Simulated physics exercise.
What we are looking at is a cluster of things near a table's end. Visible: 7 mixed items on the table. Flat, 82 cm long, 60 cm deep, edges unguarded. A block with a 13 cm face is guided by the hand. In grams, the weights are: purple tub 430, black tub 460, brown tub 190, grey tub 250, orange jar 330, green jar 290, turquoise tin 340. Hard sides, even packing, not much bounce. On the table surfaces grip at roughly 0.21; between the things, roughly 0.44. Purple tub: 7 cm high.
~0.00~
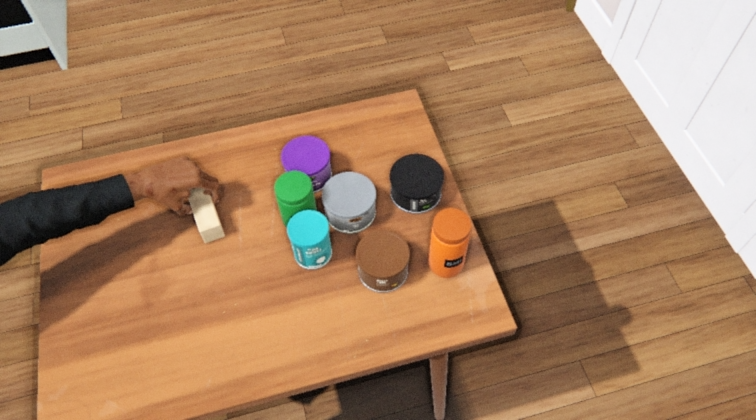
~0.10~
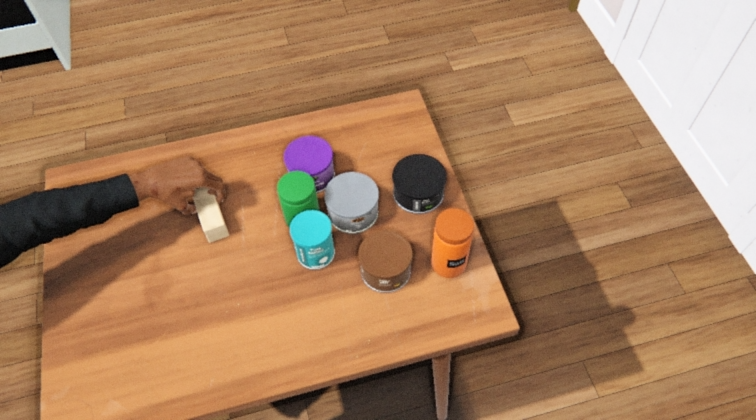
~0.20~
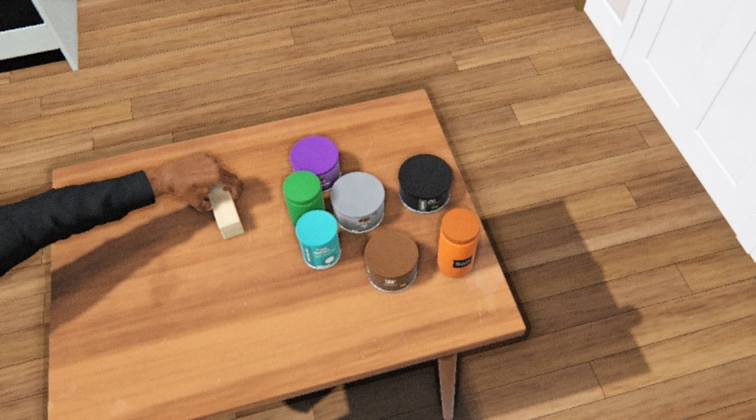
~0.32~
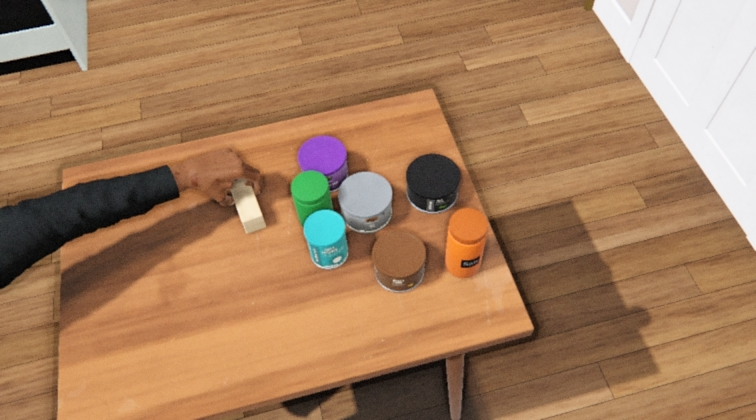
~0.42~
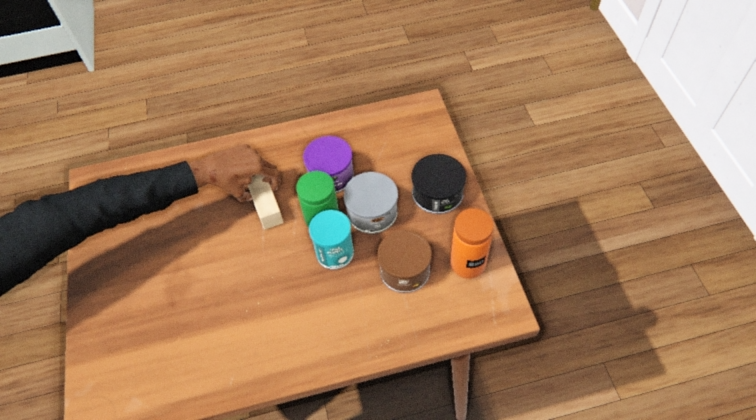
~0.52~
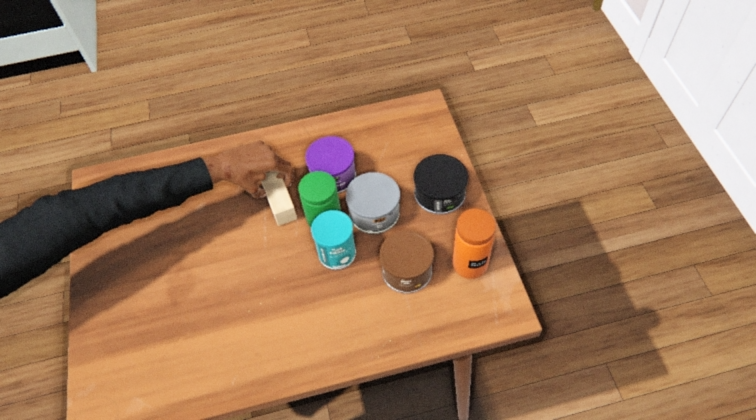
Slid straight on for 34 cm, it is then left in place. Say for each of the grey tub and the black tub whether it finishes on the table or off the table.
My prediction: Grey tub - kept; black tub - kept.
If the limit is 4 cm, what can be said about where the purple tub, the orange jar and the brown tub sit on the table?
Purple tub: Is displaced; orange jar: Remains in place; brown tub: Remains in place.
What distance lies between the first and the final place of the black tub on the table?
0 cm.
Around 0.72 s, block slid 15 cm; green jar shifted 2 cm.
Around 0.92 s, block slid 19 cm; grey tub shifted 3 cm near (390, 204); green jar shifted 5 cm; purple tub shifted 4 cm.
Around 1.22 s, block slid 27 cm; grey tub shifted 3 cm near (390, 204); purple tub shifted 11 cm; green jar shifted 5 cm.
Around 1.42 s, block slid 31 cm; grey tub shifted 3 cm near (390, 204); purple tub shifted 16 cm; green jar shifted 5 cm.
Finally (2.0 s), not toppled but over 4 cm from the start, purple tub and green jar; the other 5 still in place (within 4 cm). Final places as that camera would see them, grey tub near (390, 204), black tub near (440, 184).
